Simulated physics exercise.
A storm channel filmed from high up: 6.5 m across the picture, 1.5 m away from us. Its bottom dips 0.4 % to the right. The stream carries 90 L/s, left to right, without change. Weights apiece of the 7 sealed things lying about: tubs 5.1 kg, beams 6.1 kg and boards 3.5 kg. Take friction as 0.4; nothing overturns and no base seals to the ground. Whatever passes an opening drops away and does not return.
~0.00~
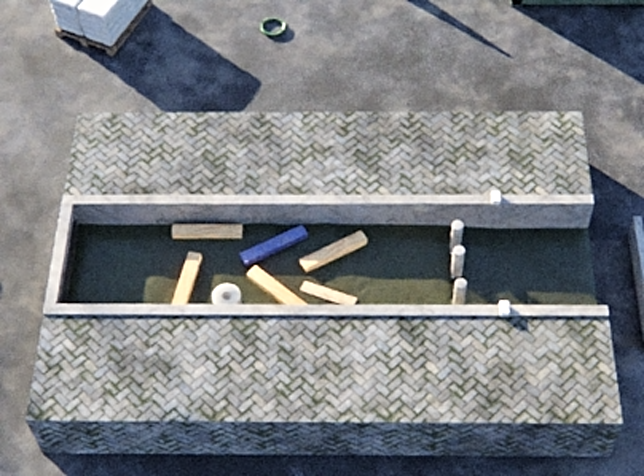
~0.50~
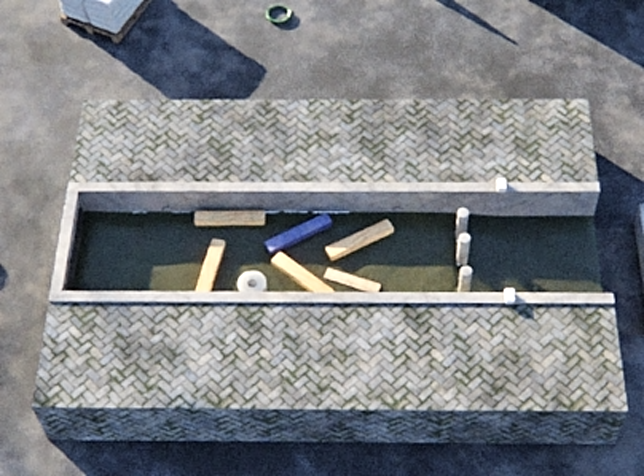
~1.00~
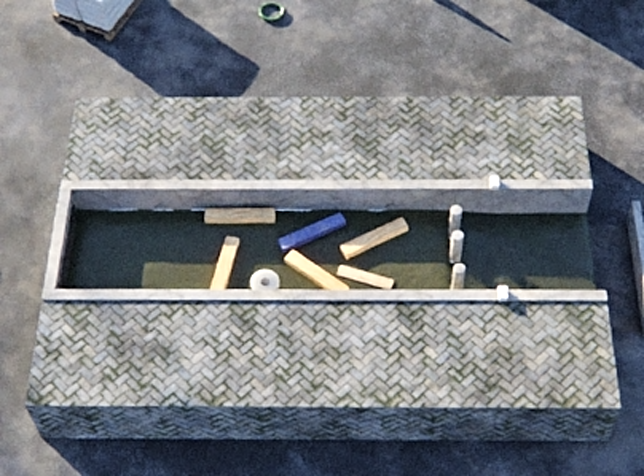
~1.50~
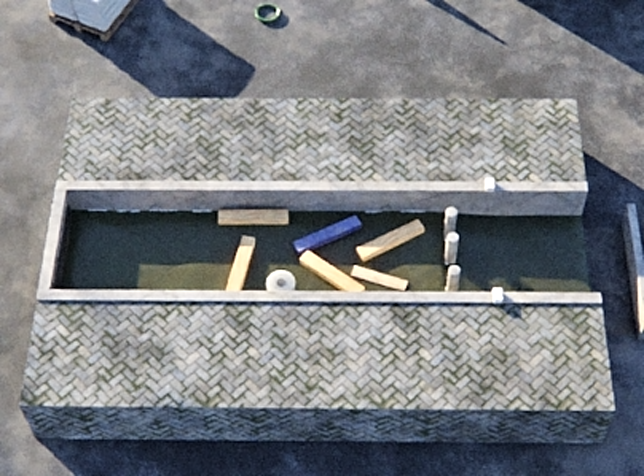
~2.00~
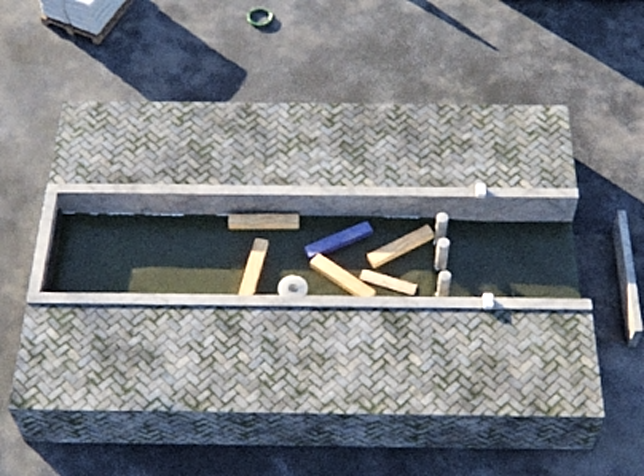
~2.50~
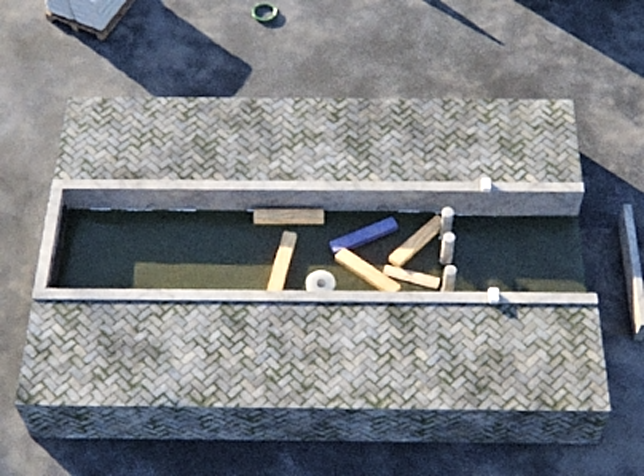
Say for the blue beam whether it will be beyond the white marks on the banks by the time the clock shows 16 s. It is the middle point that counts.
Blue beam falls short.
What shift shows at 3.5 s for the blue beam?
Roughly 150 cm by then.
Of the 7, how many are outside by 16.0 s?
By then 1.
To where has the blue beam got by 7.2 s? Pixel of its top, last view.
At about (401, 228).
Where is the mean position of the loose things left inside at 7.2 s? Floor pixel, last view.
Near (402, 256).
After 3.5 s the blue beam is near (395, 236), 1.7 m from its start, afloat; 0 of 7 are over the mark; 7 afloat.
After 7.2 s the blue beam is near (401, 228), 1.8 m from its start, afloat; 1 of 7 are over the mark; 6 afloat.
After 12.0 s the blue beam is near (401, 228), 1.8 m from its start, afloat; 1 of 7 are over the mark; 6 afloat.
After 16.0 s the blue beam is near (402, 228), 1.8 m from its start, afloat; 1 of 7 are over the mark; 6 afloat.
